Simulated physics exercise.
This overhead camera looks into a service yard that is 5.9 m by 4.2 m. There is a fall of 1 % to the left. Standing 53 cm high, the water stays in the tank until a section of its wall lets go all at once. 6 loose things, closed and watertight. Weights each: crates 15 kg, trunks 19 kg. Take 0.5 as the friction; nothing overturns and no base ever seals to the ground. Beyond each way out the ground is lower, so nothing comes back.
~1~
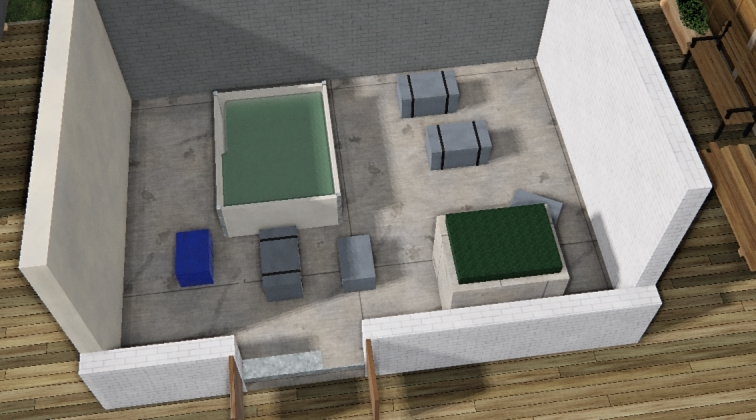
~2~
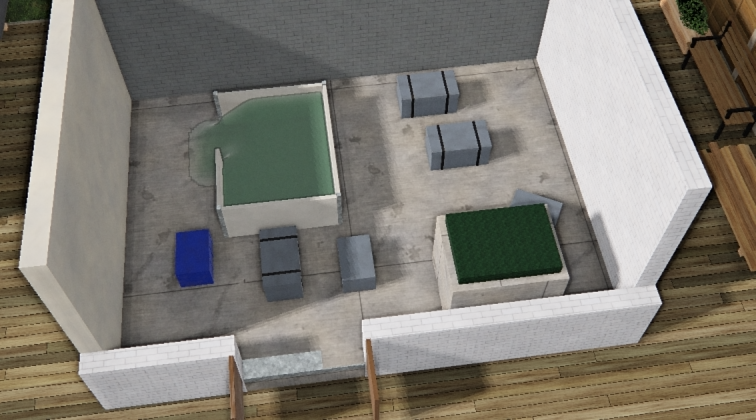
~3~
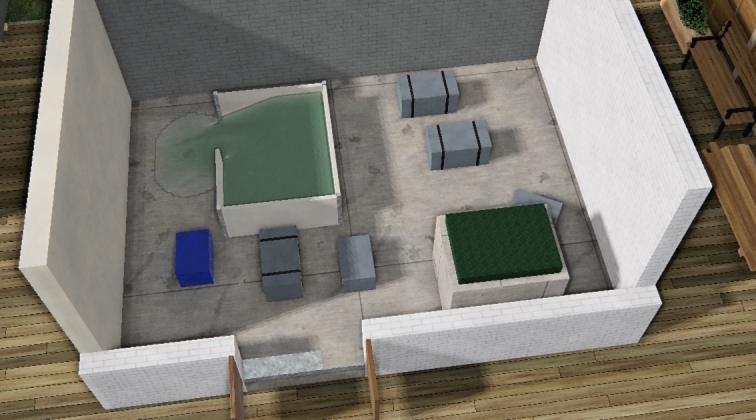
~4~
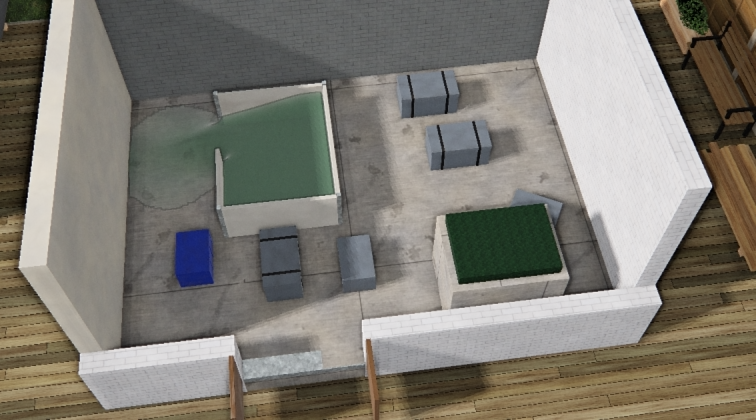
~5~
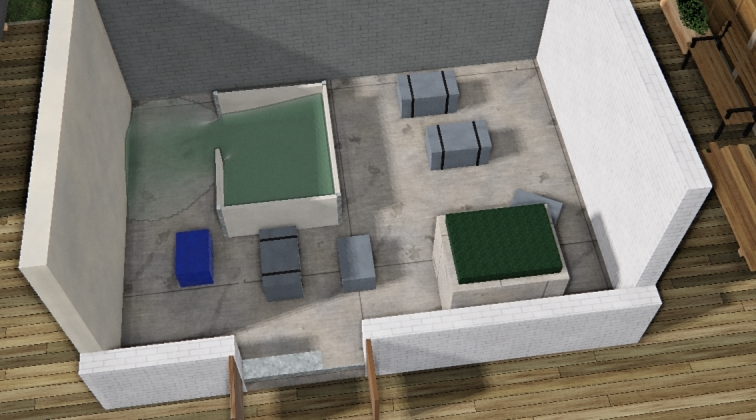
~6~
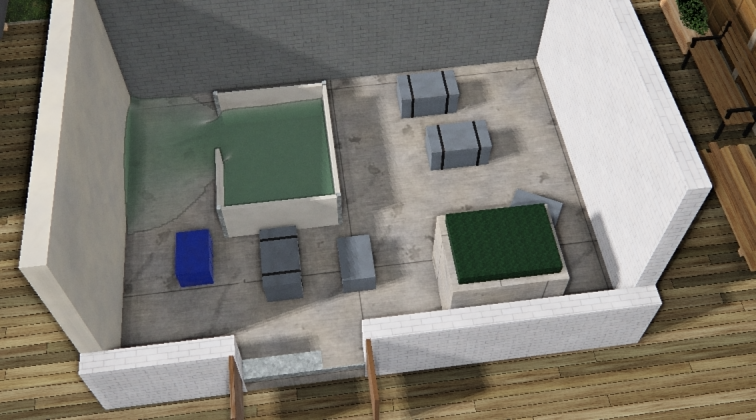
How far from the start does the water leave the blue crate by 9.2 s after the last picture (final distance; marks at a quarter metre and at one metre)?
Distance: Long.
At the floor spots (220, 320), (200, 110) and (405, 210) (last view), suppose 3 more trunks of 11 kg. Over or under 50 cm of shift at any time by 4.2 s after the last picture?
Taking them in the order given: Exceeds it, exceeds it and falls short.
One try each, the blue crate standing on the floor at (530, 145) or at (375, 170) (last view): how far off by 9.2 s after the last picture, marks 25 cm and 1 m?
In that order: It barely shifts; it stays put.
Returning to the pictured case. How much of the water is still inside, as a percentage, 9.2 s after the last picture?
Somewhere near 86 percent, give or take.
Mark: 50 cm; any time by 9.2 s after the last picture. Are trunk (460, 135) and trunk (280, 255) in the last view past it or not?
Within the limit, then beyond the limit.
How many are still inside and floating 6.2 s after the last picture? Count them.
Just then, the number is 1.
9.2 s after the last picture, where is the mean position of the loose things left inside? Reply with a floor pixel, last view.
Averaged position, last view: Near pixel (429, 217).
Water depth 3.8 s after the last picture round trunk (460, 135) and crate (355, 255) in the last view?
Some 1 cm at the first, some 2 cm at the second.
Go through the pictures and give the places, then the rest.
In the first picture, the blue crate at (193, 251), on the bottom; water covers 2.4 m2; 0 of 6 have shifted.
In the second picture, the blue crate at (193, 251), on the bottom; water covers 2.9 m2; 0 of 6 have shifted.
In the third picture, the blue crate at (193, 251), on the bottom; water covers 3.5 m2; 0 of 6 have shifted.
In the fourth picture, the blue crate at (193, 251) rests on the ground; water covers 4.2 m2; 0 of 6 have shifted.
In the fifth picture, the blue crate at (193, 251), on the bottom; water covers 4.5 m2; 0 of 6 have shifted.
In the sixth picture, the blue crate at (193, 251) rests on the ground; water covers 4.7 m2; 0 of 6 have shifted.
Then, 1.2 s after the last picture the blue crate is near (196, 253), 0.1 m from its start, aground; 0 of 6 are out; 0 afloat.
Then, 3.8 s after the last picture the blue crate is near (243, 289), 0.8 m from its start, afloat; 0 of 6 are out; 1 afloat.
Then, 6.2 s after the last picture the blue crate is near (355, 306), 2.1 m from its start, aground; 0 of 6 are out; 1 afloat.
Then, 9.2 s after the last picture the blue crate is near (377, 311), 2.4 m from its start, aground; 0 of 6 are out; 2 afloat.
